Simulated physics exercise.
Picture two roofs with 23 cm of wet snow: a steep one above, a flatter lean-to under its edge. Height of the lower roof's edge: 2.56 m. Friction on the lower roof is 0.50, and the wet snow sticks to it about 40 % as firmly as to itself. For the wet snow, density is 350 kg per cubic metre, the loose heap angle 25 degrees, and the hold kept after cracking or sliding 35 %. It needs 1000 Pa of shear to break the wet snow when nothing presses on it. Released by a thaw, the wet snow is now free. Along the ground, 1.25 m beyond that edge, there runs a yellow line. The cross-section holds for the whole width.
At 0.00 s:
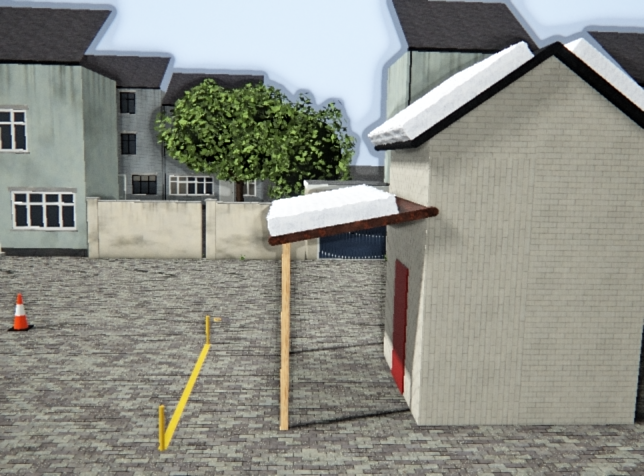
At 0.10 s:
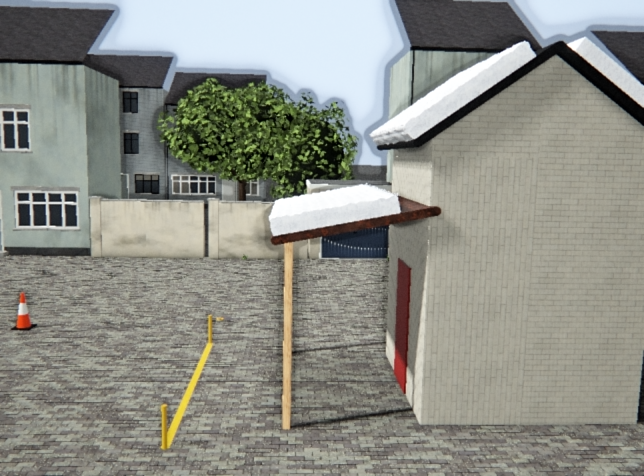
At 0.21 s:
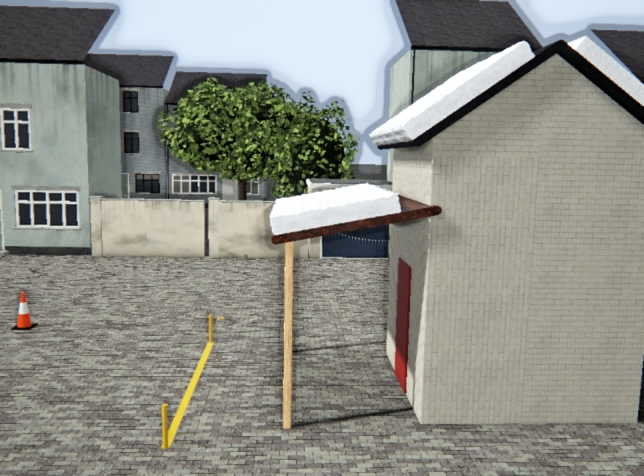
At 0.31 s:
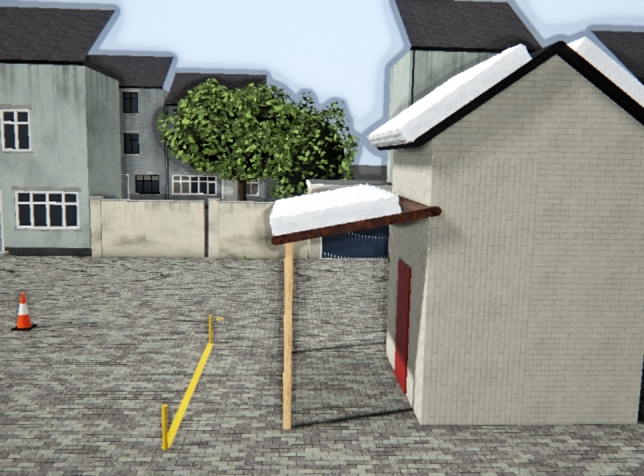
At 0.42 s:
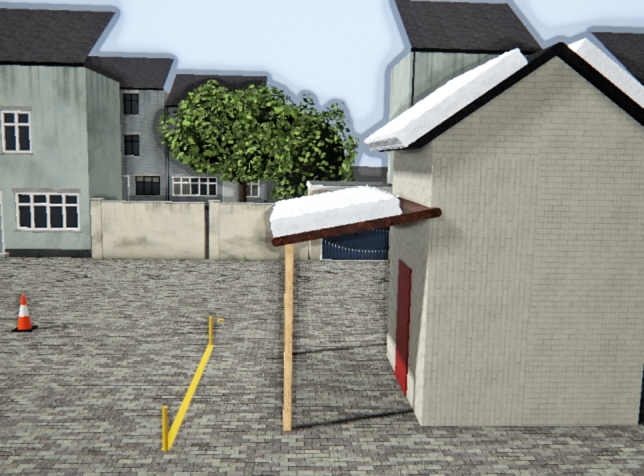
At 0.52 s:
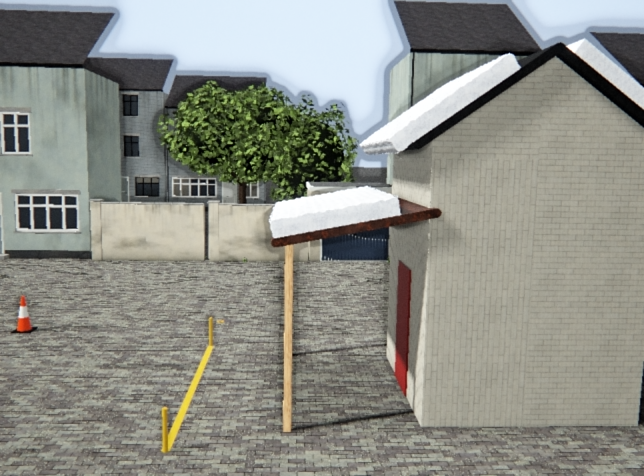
In a grey paved yard backed by pale walls, green-grey houses and a leafy tree, the view is from the side at a fixed distance. A pale brick building with a red door stands right, snow on its steep roof and flatter lean-to, with a wooden post, yellow line and orange cone leftward. The upper left snow slides slightly down in one piece, slowly at first, jutting past the eave.
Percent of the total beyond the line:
0 %.
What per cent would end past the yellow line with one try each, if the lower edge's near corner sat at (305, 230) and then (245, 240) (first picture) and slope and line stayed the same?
0 %, then 0 %.
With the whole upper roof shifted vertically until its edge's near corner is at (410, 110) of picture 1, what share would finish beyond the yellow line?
In that case it would be around 0 percent.
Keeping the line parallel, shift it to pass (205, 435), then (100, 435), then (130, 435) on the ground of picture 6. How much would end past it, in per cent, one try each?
In order, some 0, 0 and 0 percent would end past it.
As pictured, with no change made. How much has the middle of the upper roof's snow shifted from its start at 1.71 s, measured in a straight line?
I'd say close to 2.0 m.
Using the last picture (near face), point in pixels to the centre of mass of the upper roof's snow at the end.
I'd put it at around pixel (355, 195).
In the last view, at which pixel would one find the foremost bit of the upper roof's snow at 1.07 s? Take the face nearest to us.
It lies at around (355, 190) in the last picture.
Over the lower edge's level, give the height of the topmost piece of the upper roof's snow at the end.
About 0.8 m above the lower edge.
After 1.07 s, none is below the lower edge and 0 % is past the line.
After 1.71 s, none is below the lower edge and 0 % is past the line.
After 2.36 s, none is below the lower edge and 0 % is past the line.
After 3.00 s, none is below the lower edge and 0 % is past the line.
After 3.10 s, none is below the lower edge and 0 % is past the line.
